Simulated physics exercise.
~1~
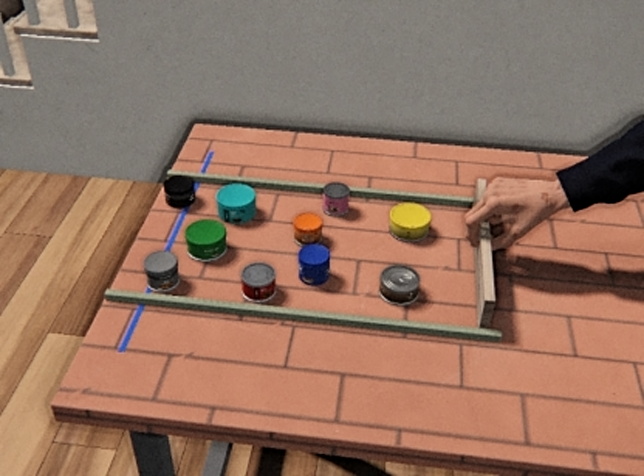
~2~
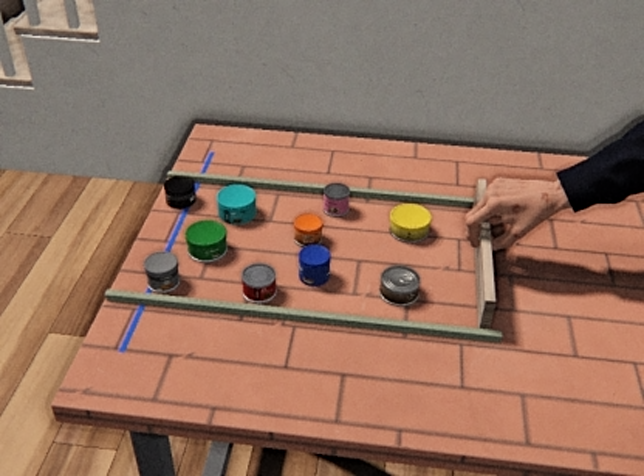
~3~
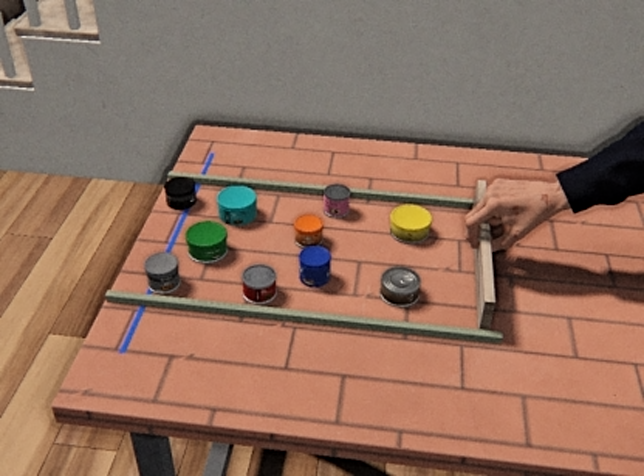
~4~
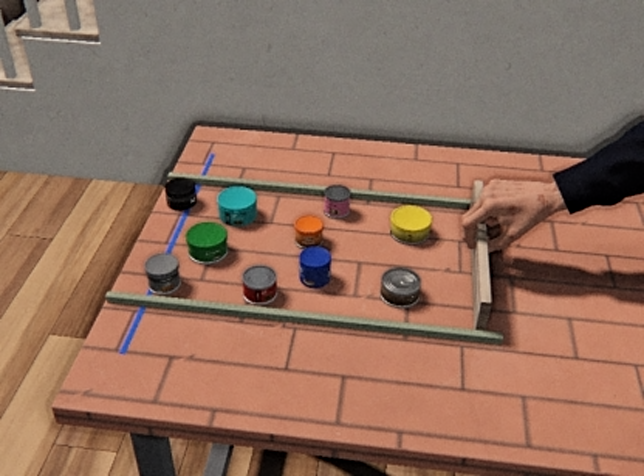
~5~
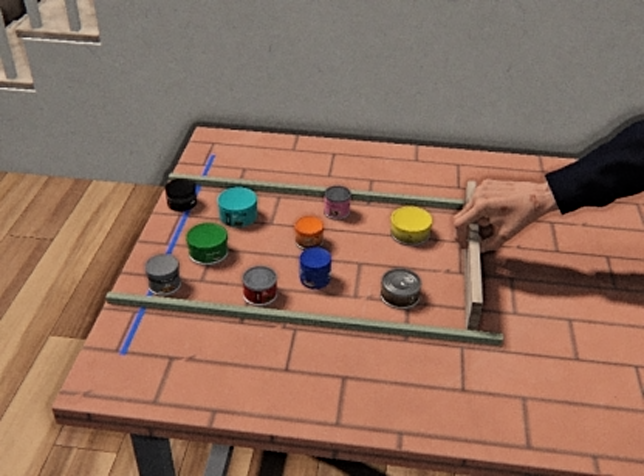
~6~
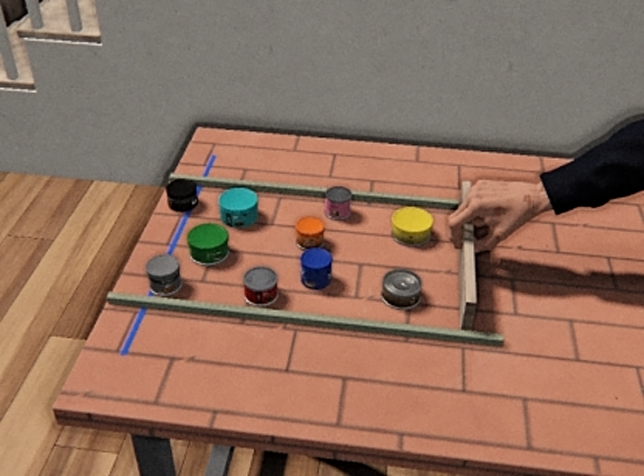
At the start, ten small colourful pots and tins sit between two green rails on a brick-patterned tabletop, with a hand holding an upright board at the right. The hand stays still at first, then slides the board slightly left along the rails, while the pots stay essentially in place.
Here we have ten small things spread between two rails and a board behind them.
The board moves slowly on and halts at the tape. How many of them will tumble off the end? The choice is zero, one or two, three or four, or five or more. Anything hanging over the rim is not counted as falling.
Most likely three, perhaps four, will tumble off the end.
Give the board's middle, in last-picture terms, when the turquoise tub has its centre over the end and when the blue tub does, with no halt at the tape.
Roughly at (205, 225) and roughly at (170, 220).
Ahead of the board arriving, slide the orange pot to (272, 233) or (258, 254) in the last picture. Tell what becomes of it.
In the two tries the orange pot is not knocked off and is not knocked off, in that order.
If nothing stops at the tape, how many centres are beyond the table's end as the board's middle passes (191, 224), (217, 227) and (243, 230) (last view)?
That makes 3, 1, 0.
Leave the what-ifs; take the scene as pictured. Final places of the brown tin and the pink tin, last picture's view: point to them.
(144, 259) and (184, 183), roughly.
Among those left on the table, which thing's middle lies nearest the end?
Result: Blue tub.
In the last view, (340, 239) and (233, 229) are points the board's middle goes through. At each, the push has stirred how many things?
One spot: 5. Other spot: 9.
Early on, none off yet; black tub at rest near (182, 195); grey pot at rest near (164, 275); green tin at rest near (208, 244).
A while later, none off yet; black tub leaning a little near (151, 190); grey pot moving near (161, 274); green tin travelled about its own width near (160, 241).
Finally, the number that fall off is three or four; lost, turquoise tub, green tin, grey pot and black tub.
